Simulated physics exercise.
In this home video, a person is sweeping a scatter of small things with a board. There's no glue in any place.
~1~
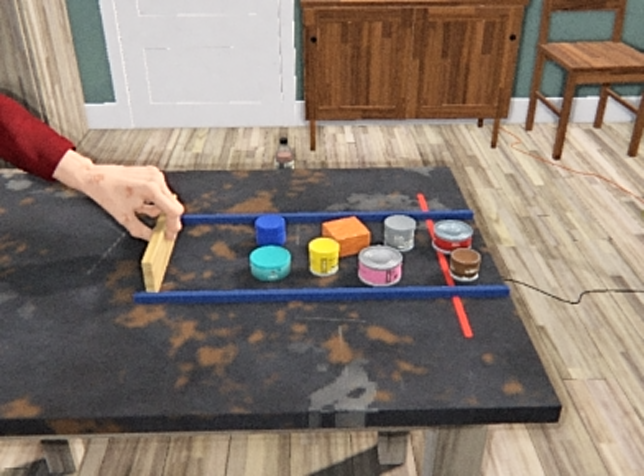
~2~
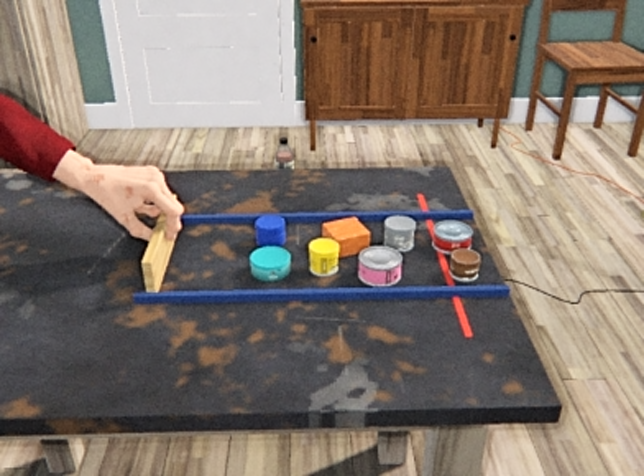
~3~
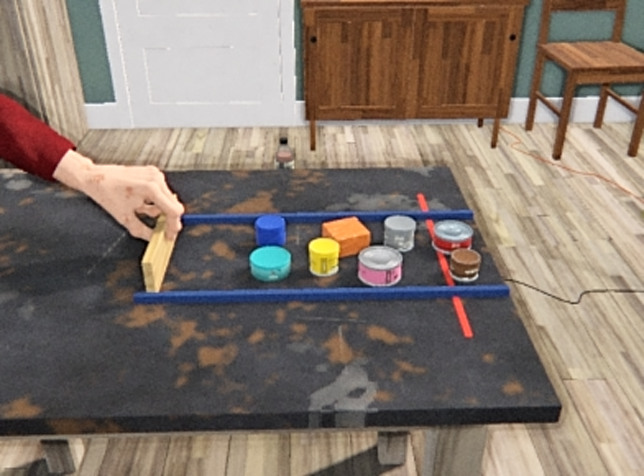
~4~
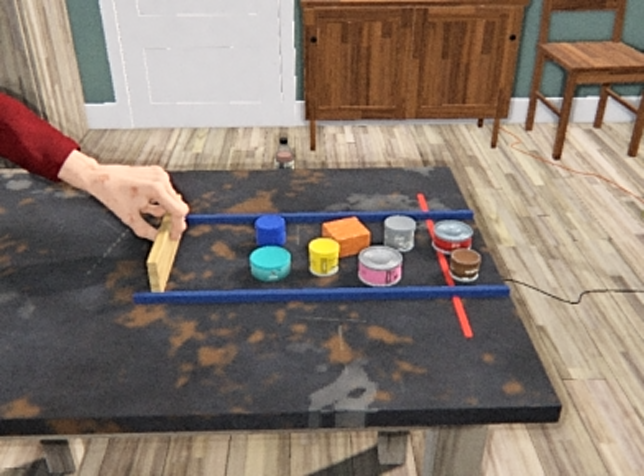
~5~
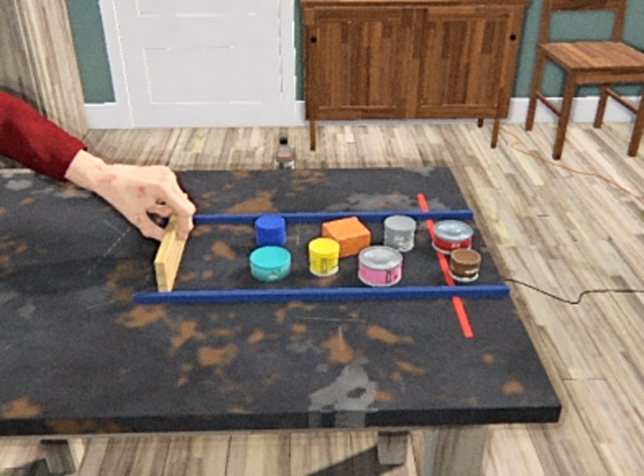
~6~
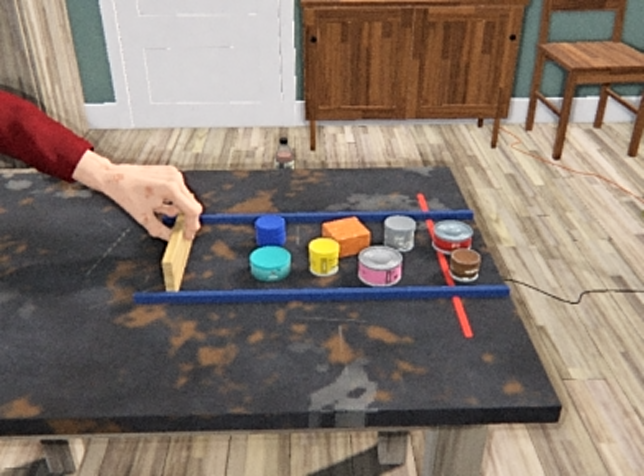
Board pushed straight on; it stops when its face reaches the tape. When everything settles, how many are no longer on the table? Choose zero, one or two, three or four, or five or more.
When everything settles, three or four are no longer on the table.
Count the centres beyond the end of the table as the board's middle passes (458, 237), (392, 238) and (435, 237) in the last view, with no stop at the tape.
The counts are 5, 1 and 3, in that order.
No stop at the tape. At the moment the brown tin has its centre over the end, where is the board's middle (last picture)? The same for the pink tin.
I'd put it close to (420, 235), and close to (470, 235) for the other one.
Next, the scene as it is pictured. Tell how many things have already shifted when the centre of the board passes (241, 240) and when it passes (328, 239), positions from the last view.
It comes to 0 for the first spot, 6 for the other.
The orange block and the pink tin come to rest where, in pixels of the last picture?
In the last picture the orange block sits at (476, 234) while the pink tin sits at (486, 272).
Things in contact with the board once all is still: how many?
In contact: 2.
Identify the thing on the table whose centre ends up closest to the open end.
It's the yellow pot that is foremost.
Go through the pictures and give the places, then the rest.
The first frame shows brown tin (465, 265); red pot (452, 237); grey tin (399, 234); board (163, 242); tape (440, 253).
The second frame shows red pot (452, 238); board (163, 242).
The third frame shows grey tin (399, 234); blue lid (271, 232).
The fourth frame shows brown tin (465, 265); orange block (346, 237).
The fifth frame shows red pot (452, 238); yellow pot (324, 258).
The sixth frame shows brown tin (465, 265); red pot (452, 238); grey tin (399, 234); board (181, 241); tape (440, 253).
Soon after, none off yet; brown tin at rest near (465, 265); red pot at rest near (452, 238); grey tin at rest near (399, 234).
In the end, the number that fall off is three or four; gone, grey tin, red pot and brown tin.
